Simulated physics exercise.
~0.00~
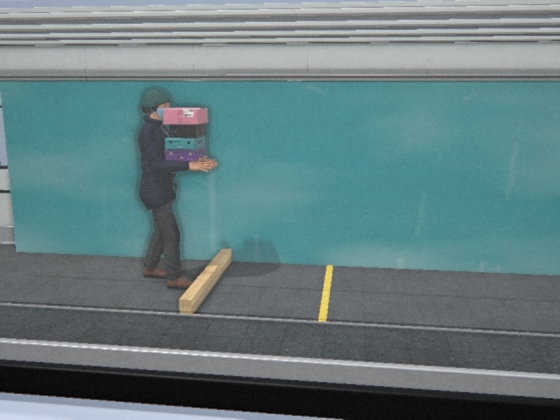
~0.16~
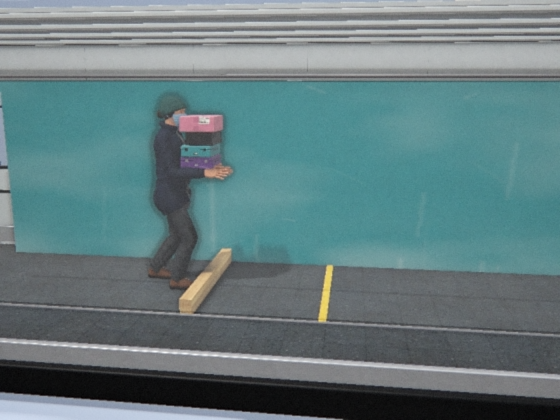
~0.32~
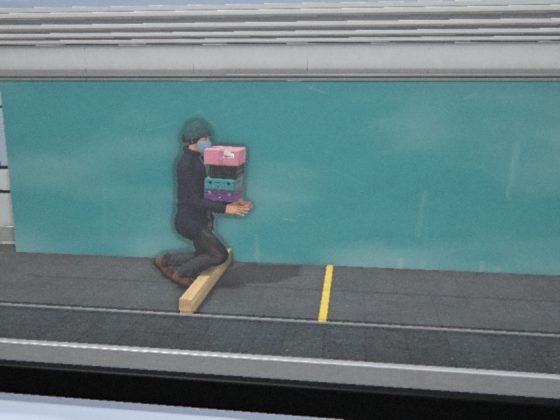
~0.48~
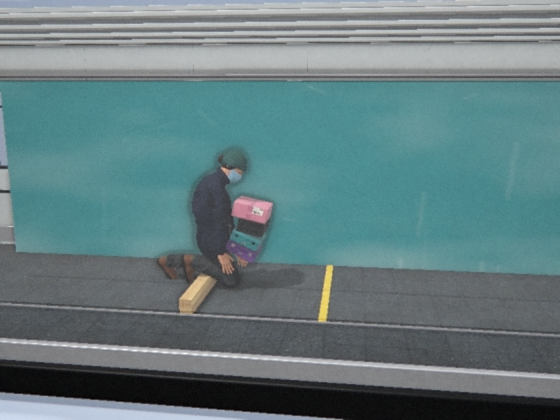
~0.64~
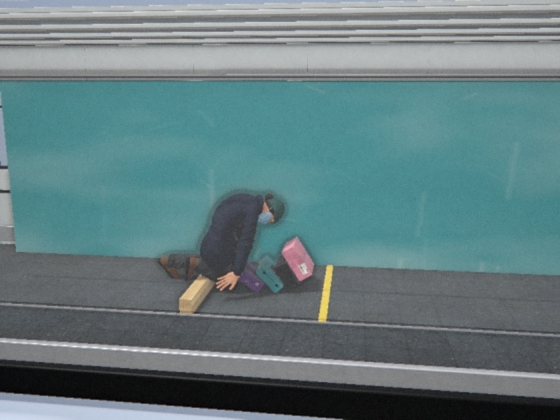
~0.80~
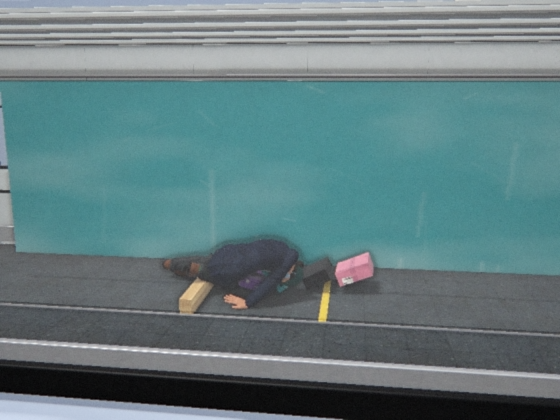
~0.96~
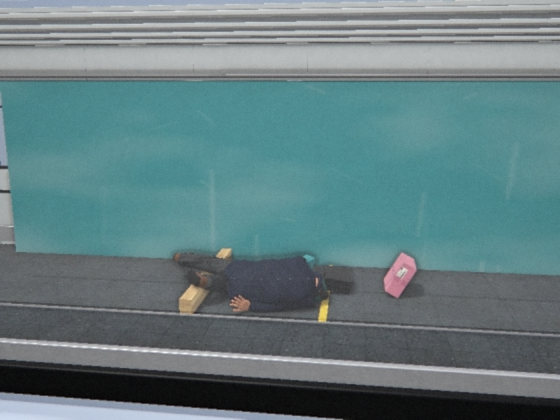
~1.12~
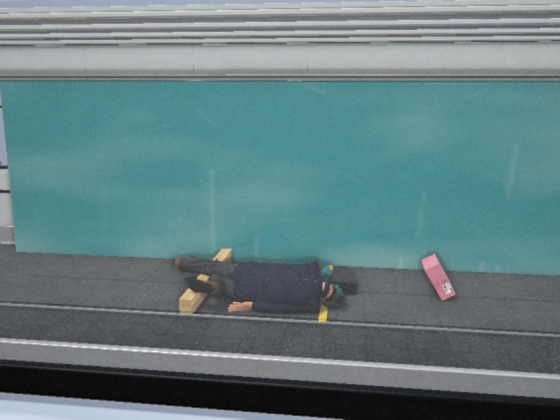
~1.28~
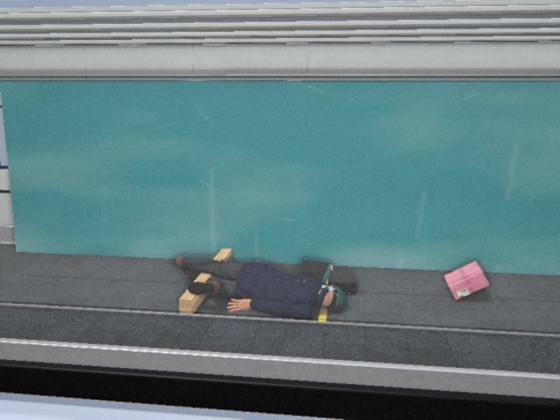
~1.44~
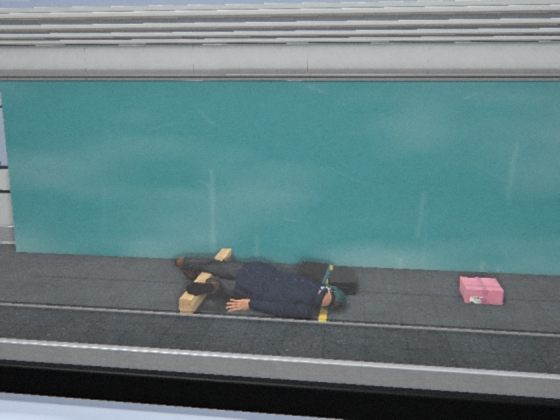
A person falls forward over a beam and lies flat as a pink box tumbles farthest.
